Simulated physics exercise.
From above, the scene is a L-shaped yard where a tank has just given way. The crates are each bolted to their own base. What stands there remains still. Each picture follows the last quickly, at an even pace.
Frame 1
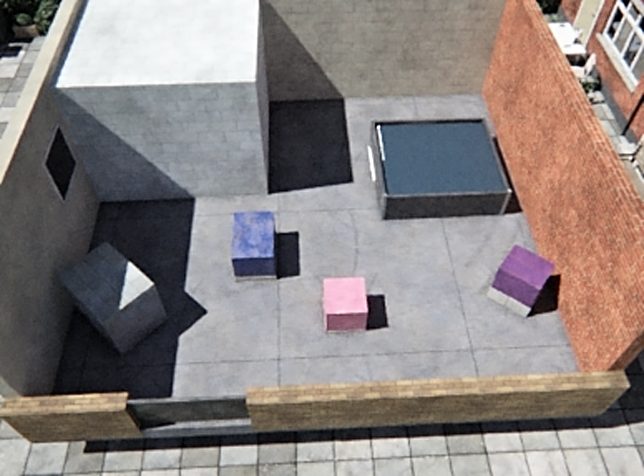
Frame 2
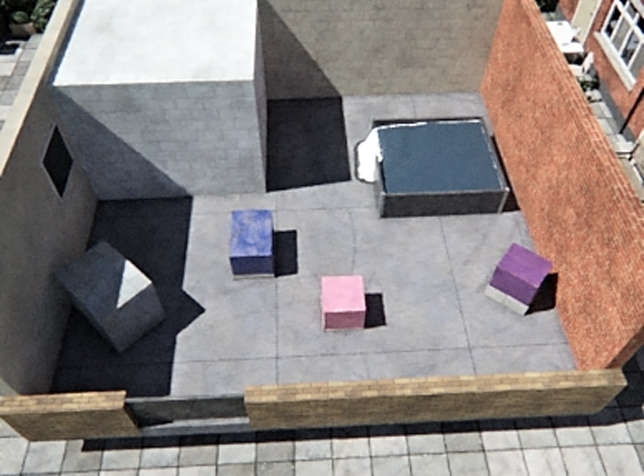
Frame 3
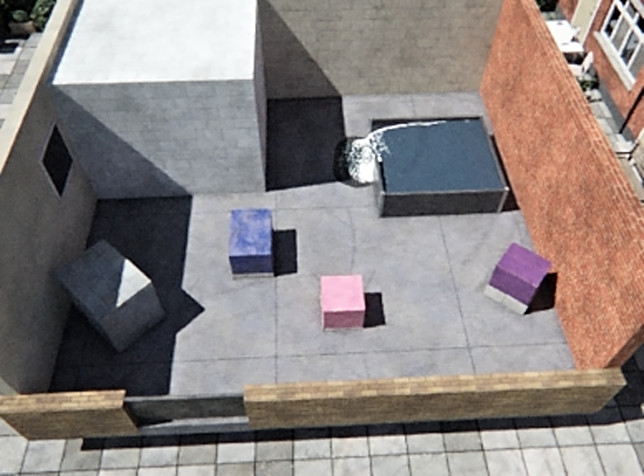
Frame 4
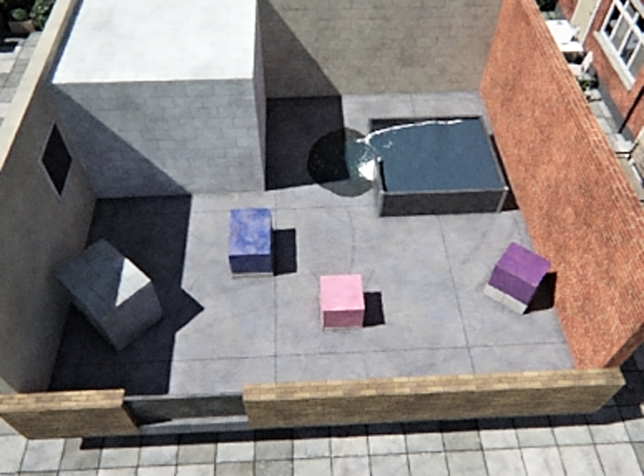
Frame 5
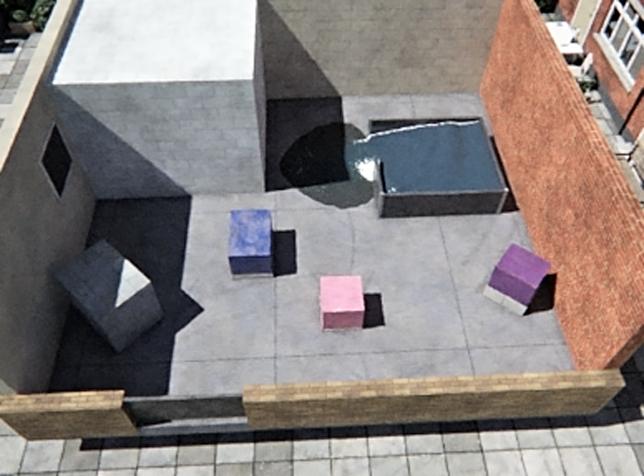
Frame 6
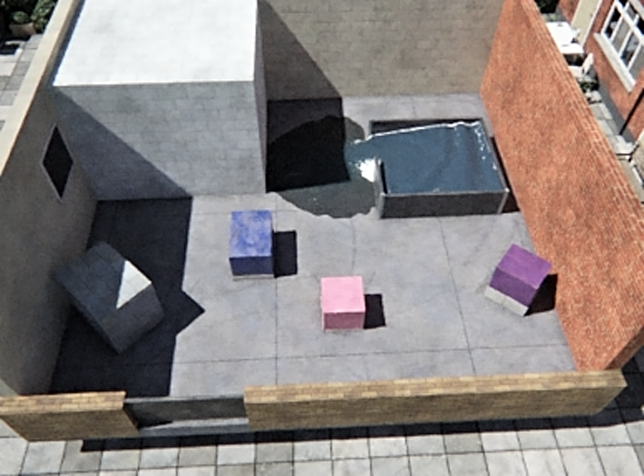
We see a walled yard with scattered blocks and a full water tank near a brick wall; water bursts from the tank's left side and spreads leftward across the paving in a widening dark pool.
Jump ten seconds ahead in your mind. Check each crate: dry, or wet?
Outcome: The purple crate never meets the water, the blue crate meets the water, the pink crate meets the water.
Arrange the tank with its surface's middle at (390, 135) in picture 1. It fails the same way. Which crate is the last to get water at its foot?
I'd go with the purple one.
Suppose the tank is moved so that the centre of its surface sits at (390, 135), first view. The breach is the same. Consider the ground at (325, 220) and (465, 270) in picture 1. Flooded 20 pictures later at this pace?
Taking the spots in order: Swamped, bare.
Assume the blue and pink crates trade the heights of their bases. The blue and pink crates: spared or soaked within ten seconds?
Blue gets flooded; pink stays out of it.
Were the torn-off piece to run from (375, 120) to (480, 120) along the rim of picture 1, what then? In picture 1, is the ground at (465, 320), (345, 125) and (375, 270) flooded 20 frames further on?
Point by point: Unwetted, drenched, unwetted.
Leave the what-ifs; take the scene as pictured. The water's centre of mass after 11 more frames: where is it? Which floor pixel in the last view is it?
About (375, 168) in the last view.
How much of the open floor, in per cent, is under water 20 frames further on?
I'd estimate some 40 per cent.
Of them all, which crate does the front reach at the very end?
Clearly the purple crate.
A moment on, water covers 15 % of the floor; the purple crate not reached, the blue crate water round its plinth, the pink crate not reached.
Next, water covers 20 % of the floor; the purple crate not reached, the blue crate water round its plinth, the pink crate not reached.
Then, water covers 40 % of the floor; the purple crate not reached, the blue crate water round its plinth, the pink crate water round its plinth.
Later, water covers 60 % of the floor; the purple crate water round its plinth, the blue crate water round its plinth, the pink crate water round its plinth.
In the end, water covers 95 % of the floor; the purple crate stayed above the water, the blue crate was topped, the pink crate was topped.
